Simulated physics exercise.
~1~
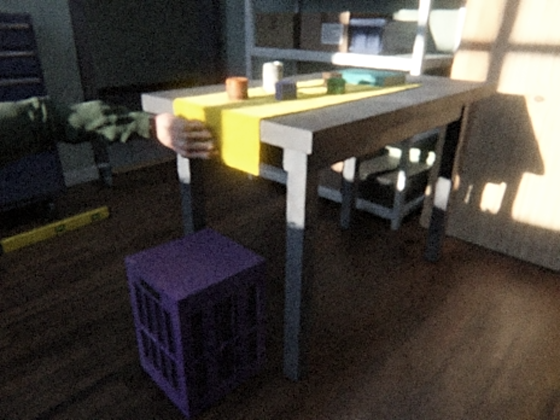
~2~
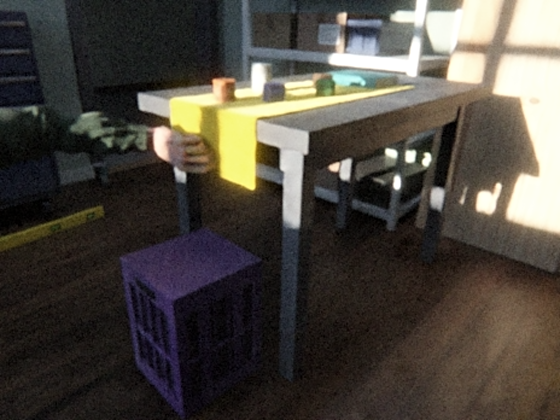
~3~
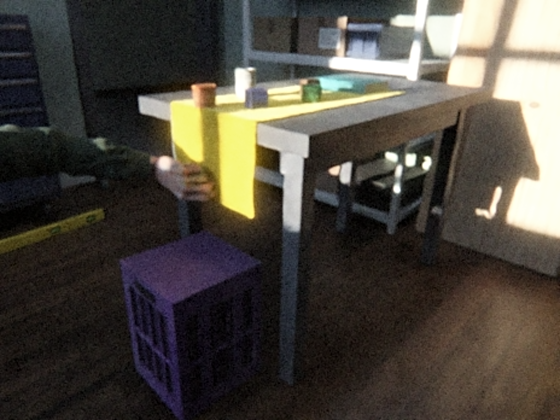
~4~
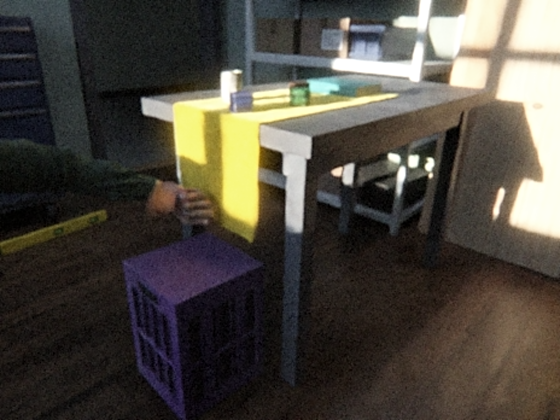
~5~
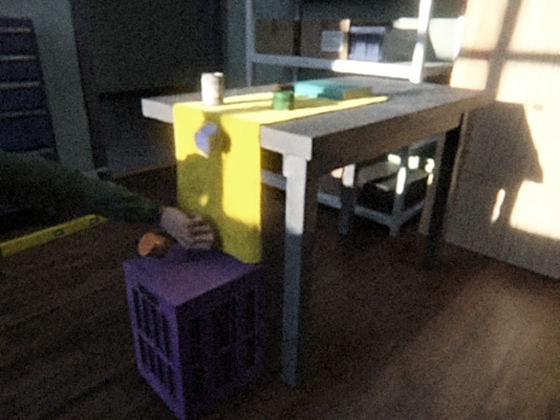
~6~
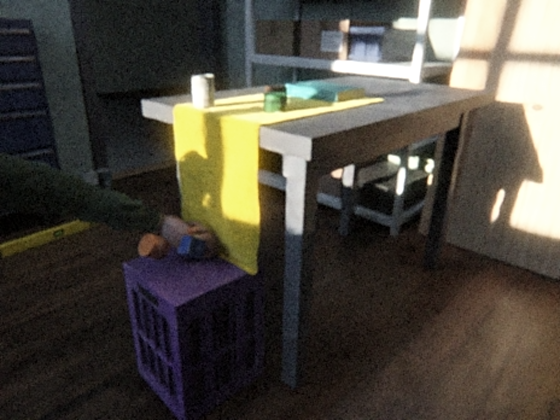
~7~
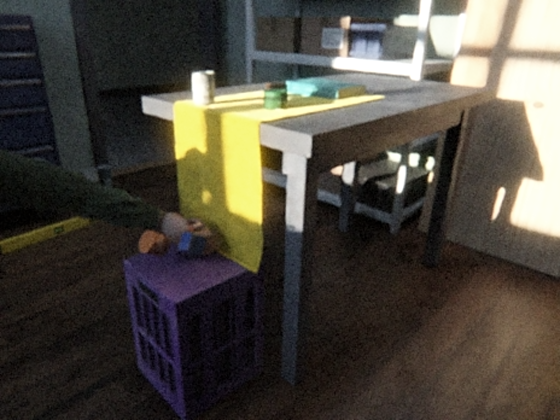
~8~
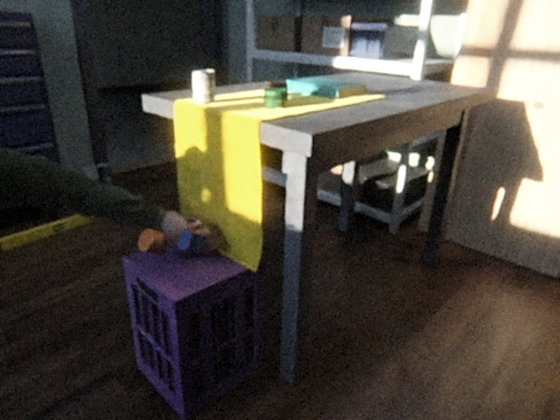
Hand pulling a yellow scarf down off a workbench, an orange pot then a blue cube dropping onto the purple crate below.
